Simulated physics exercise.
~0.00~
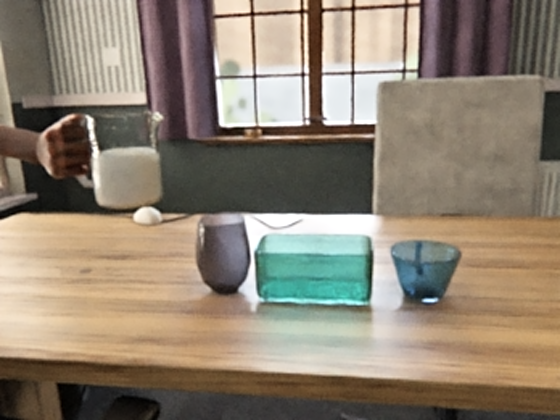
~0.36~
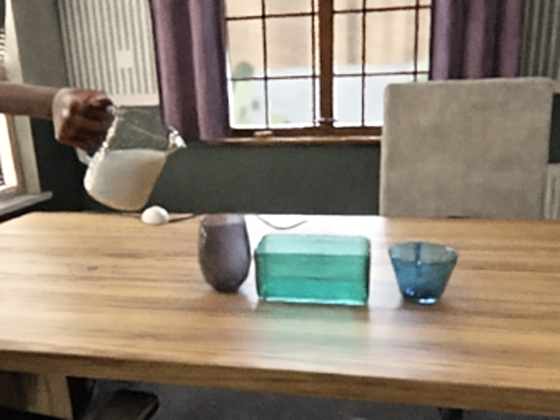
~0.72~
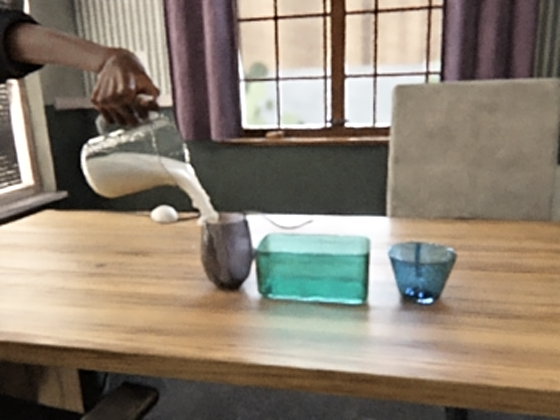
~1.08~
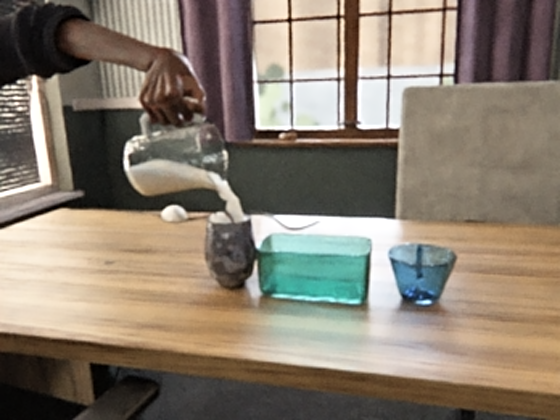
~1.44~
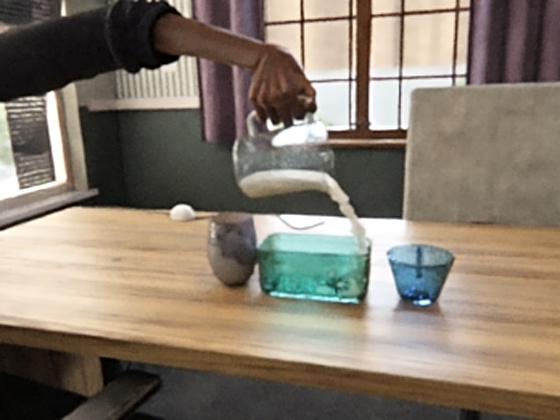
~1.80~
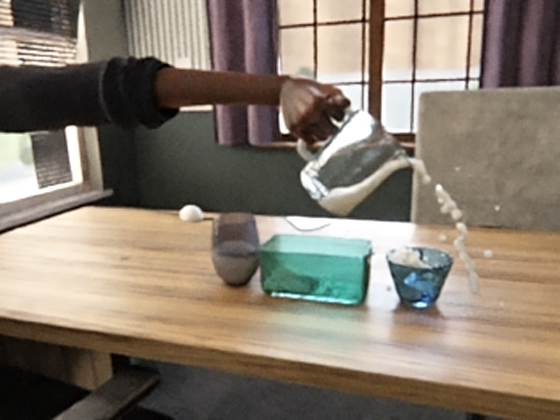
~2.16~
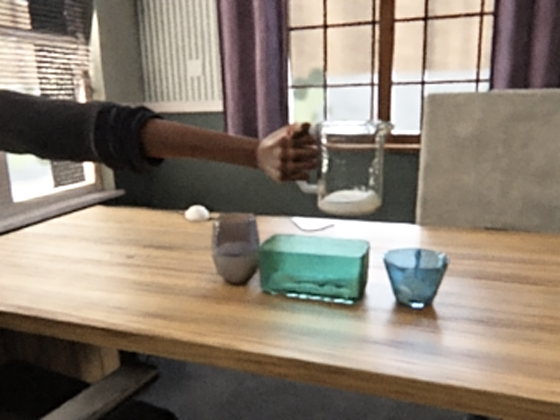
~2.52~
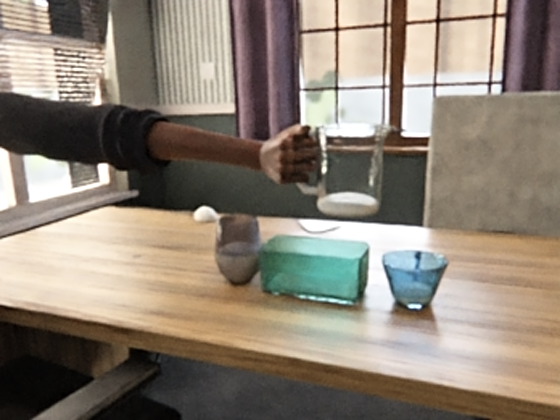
A dark-skinned hand in a dark sleeve holds a clear glass pitcher of milk above a wooden table, seen from the front, with a purple-curtained window and a pale chair behind. On the table stand a purplish stemless glass at left, a green oblong tub in the middle and a blue cup at right. The hand tips the pitcher rightwards and pours into the glass, then moves right, streaming milk over the tub and on past the cup, where some splashes beyond it. The pitcher swings upright and stays held above the table, a little milk left inside.
